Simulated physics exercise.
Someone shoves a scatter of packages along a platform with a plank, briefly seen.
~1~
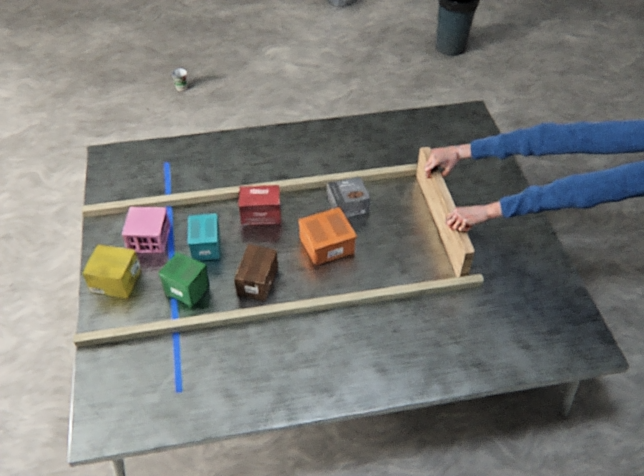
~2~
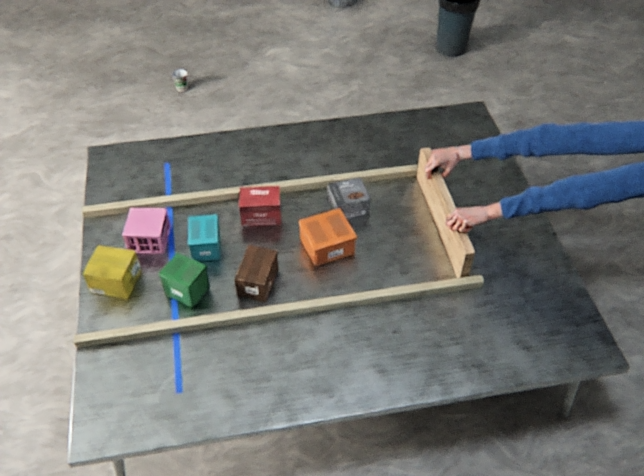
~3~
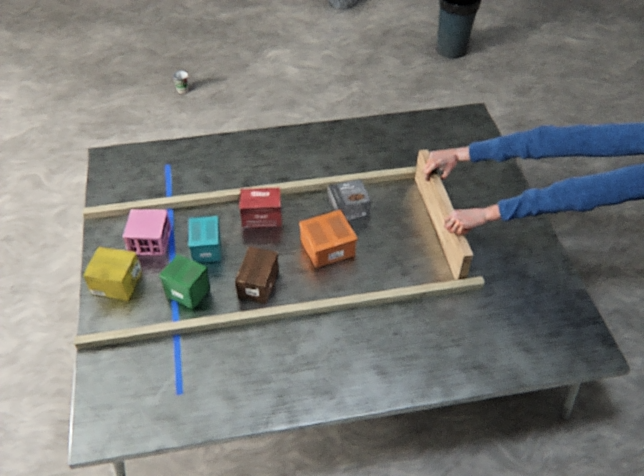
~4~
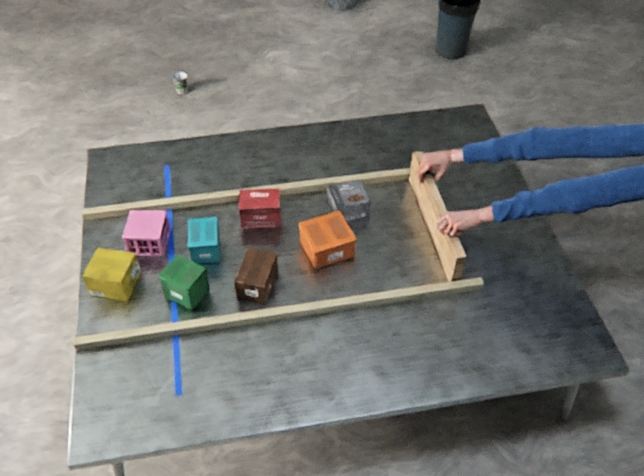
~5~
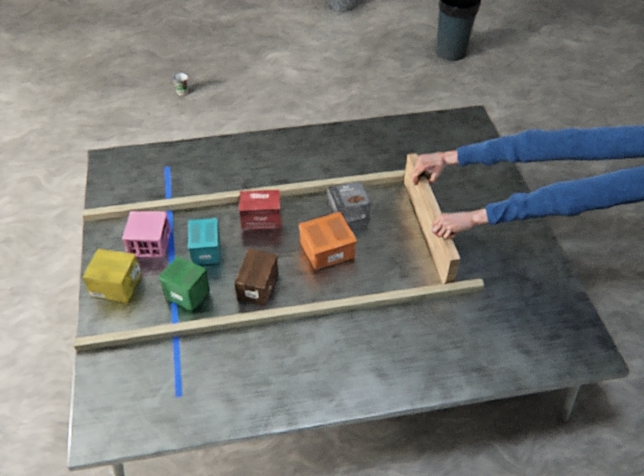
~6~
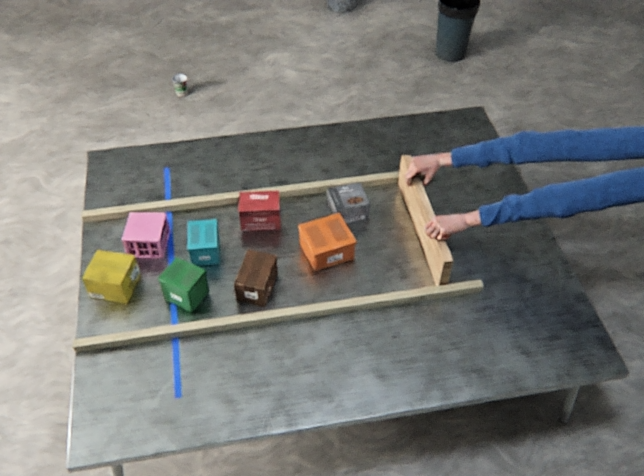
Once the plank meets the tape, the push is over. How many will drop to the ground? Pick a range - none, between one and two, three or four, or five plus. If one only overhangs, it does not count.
Range: Between one and two.
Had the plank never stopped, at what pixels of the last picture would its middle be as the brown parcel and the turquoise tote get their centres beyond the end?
Roughly at (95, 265) and roughly at (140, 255).
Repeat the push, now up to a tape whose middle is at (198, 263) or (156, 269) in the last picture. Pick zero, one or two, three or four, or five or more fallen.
With the tape at the first spot it's none, and at the second it's one to two.
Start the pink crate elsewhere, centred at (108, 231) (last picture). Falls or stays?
It goes off the edge.
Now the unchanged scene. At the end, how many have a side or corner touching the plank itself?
Well, it touches 3.
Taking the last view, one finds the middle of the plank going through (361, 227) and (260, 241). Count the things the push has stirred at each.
The count reaches 1 first and 5 second.
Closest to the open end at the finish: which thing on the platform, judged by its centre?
The yellow parcel.
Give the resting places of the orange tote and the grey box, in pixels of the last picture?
Orange tote: (147, 255); grey box: (151, 228).
A little later, none off yet; yellow parcel at rest near (112, 277); pink crate at rest near (147, 235); green tote at rest near (185, 286).
When it is over, the number that fall off is one or two; down, pink crate.
